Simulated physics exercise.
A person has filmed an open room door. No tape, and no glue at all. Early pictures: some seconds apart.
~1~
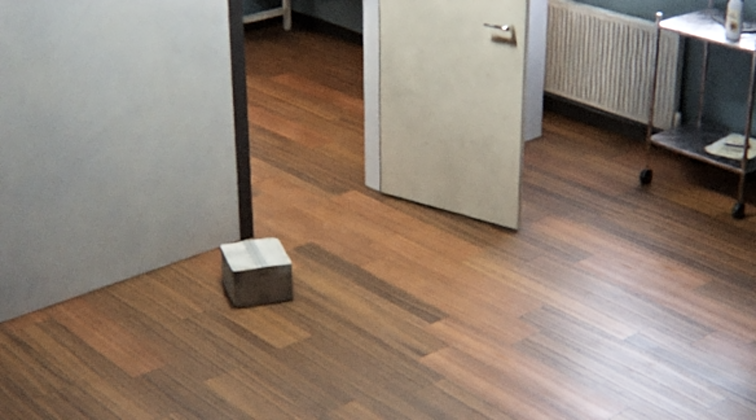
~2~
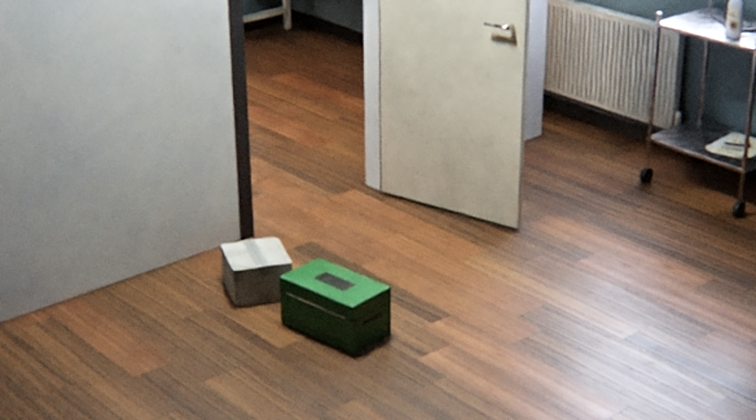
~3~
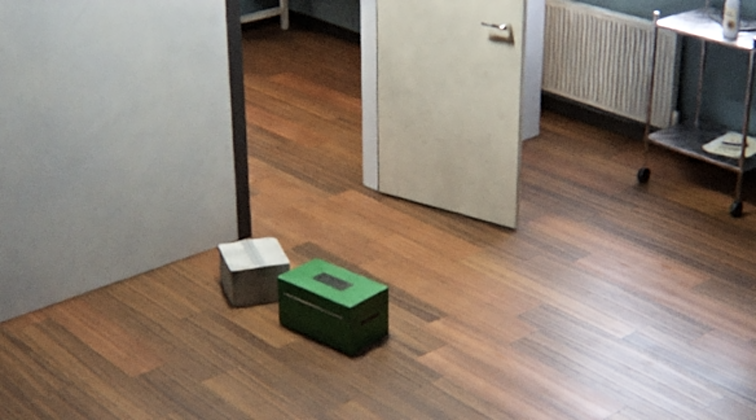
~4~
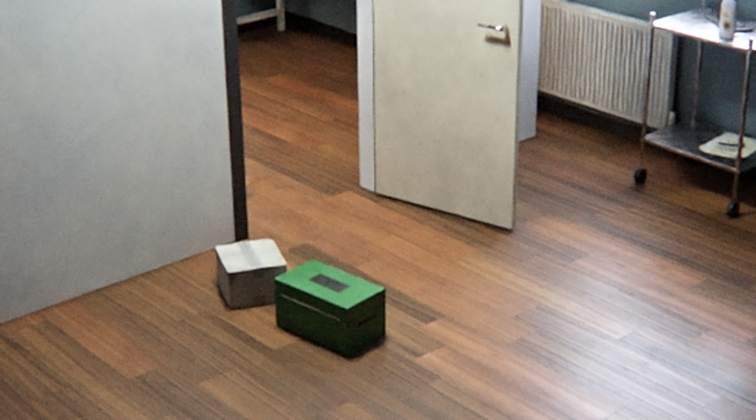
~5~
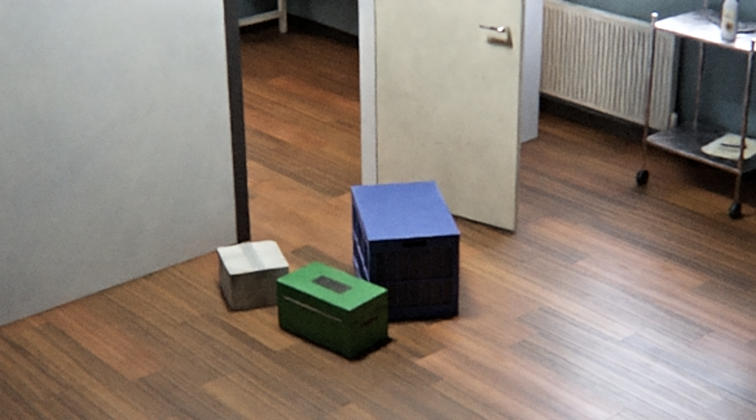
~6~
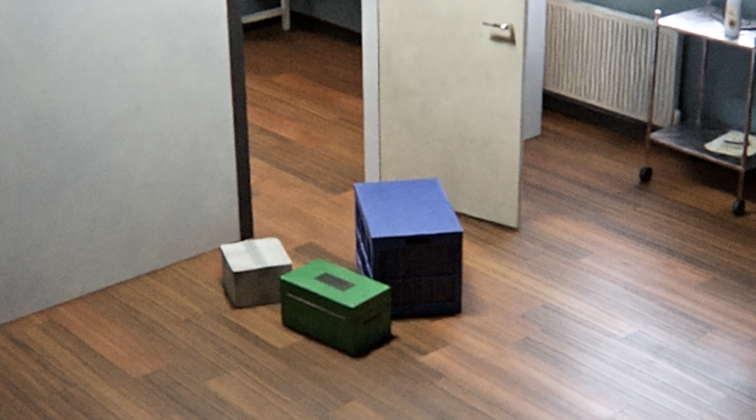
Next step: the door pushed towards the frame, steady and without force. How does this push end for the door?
So the door never meets the frame after all.
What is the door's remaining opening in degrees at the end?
The answer is roughly 70°.
Then, 0.40 s later than the last frame, door 96° open.
Then, 0.60 s later than the last frame, door 85° open.
Then, 0.80 s later than the last frame, door 72° open.
When it is over, door 69° open; all 3 as before. End places, in pixels of the last picture, blue chest near (405, 246).
